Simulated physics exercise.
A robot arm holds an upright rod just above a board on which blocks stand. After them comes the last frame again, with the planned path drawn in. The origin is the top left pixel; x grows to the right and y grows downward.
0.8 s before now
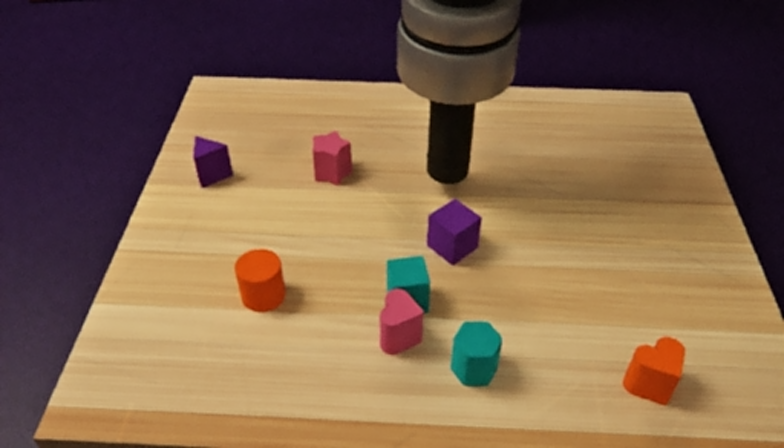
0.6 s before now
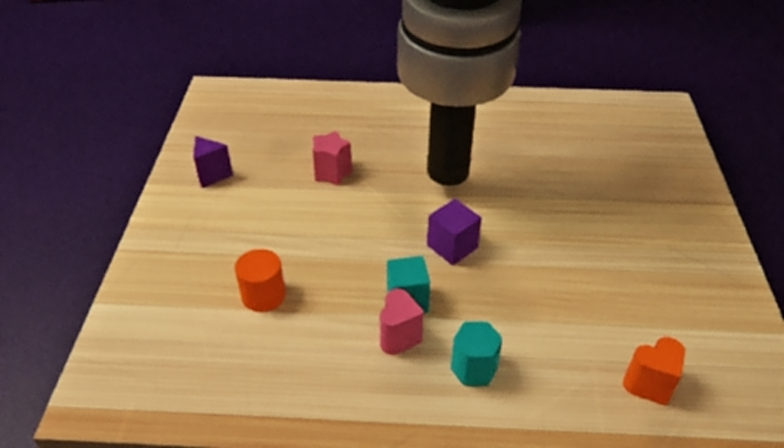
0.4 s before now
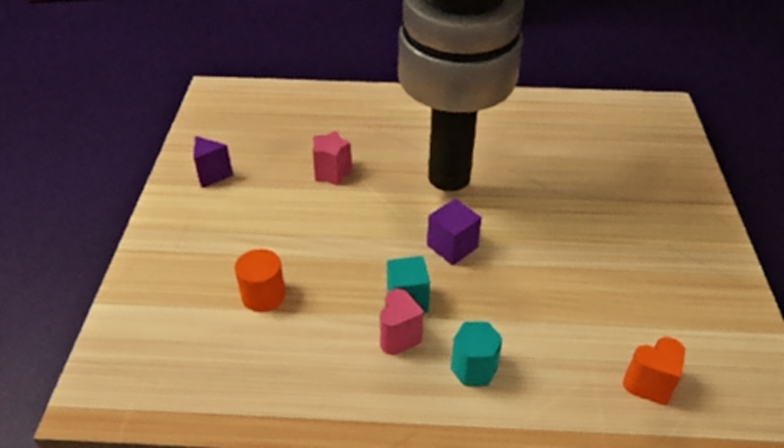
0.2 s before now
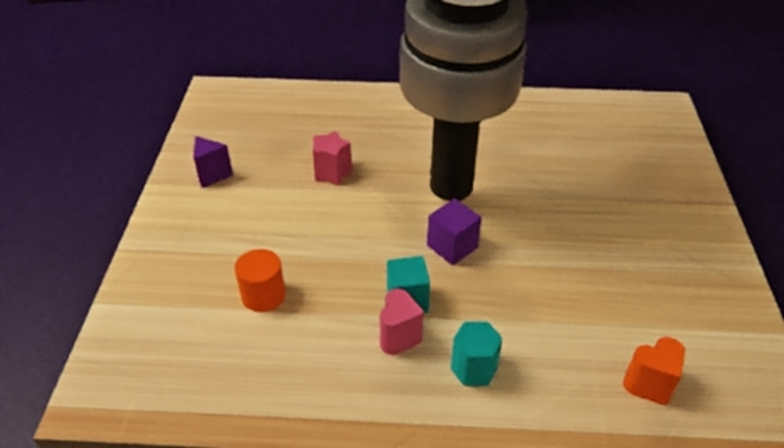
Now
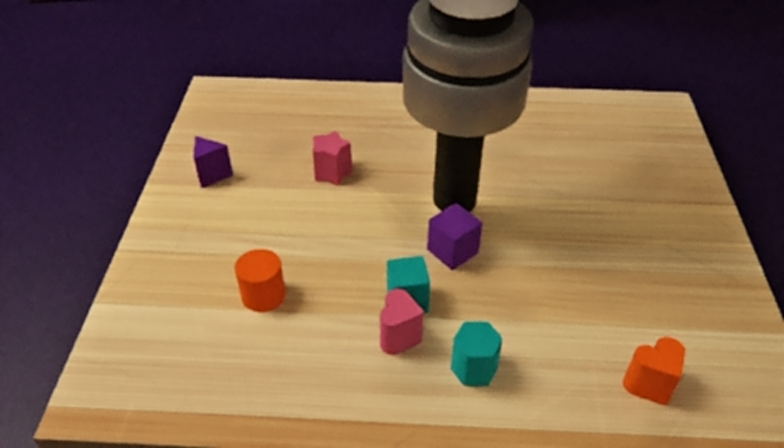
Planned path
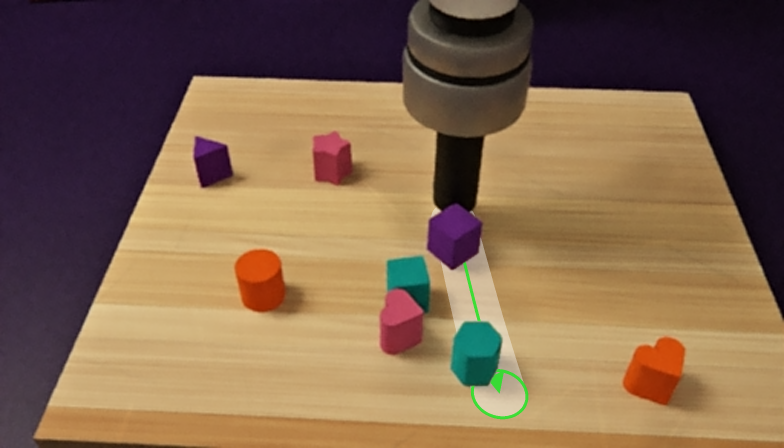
The video shows a robot arm holding an upright black rod over a wooden board of colored blocks; the rod moves slowly toward the viewer and nudges the purple cube slightly forward, while the other blocks stay still.
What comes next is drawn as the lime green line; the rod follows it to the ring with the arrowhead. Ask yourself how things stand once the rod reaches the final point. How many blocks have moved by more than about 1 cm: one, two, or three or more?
I'm going with two.
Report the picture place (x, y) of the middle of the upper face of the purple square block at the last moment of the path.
Roughly at (440, 312).
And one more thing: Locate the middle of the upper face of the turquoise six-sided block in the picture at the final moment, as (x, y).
The middle of the upper face of the turquoise six-sided block will lie at about (471, 398) in the picture.
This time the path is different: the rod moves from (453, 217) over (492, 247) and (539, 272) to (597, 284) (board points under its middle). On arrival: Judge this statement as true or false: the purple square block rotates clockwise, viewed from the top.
The statement is true.
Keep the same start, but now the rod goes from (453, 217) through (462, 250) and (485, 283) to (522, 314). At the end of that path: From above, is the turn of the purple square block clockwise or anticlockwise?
With the clock.
The line goes from (453, 217) to (500, 393).
The first path, step by step. One third of the way, rod (468, 253); purple square block (450, 271), turned 45° clockwise.
Two thirds of the way, rod (483, 311); turquoise square block (405, 272), turned 15° clockwise; purple square block (440, 309), turned 110° clockwise.
At the end, rod (503, 378); pink heart (396, 309), turned 15° clockwise; turquoise square block (405, 272), turned 15° clockwise; purple square block (440, 312), turned 120° clockwise; turquoise six-sided block (471, 398), turned 65° clockwise.
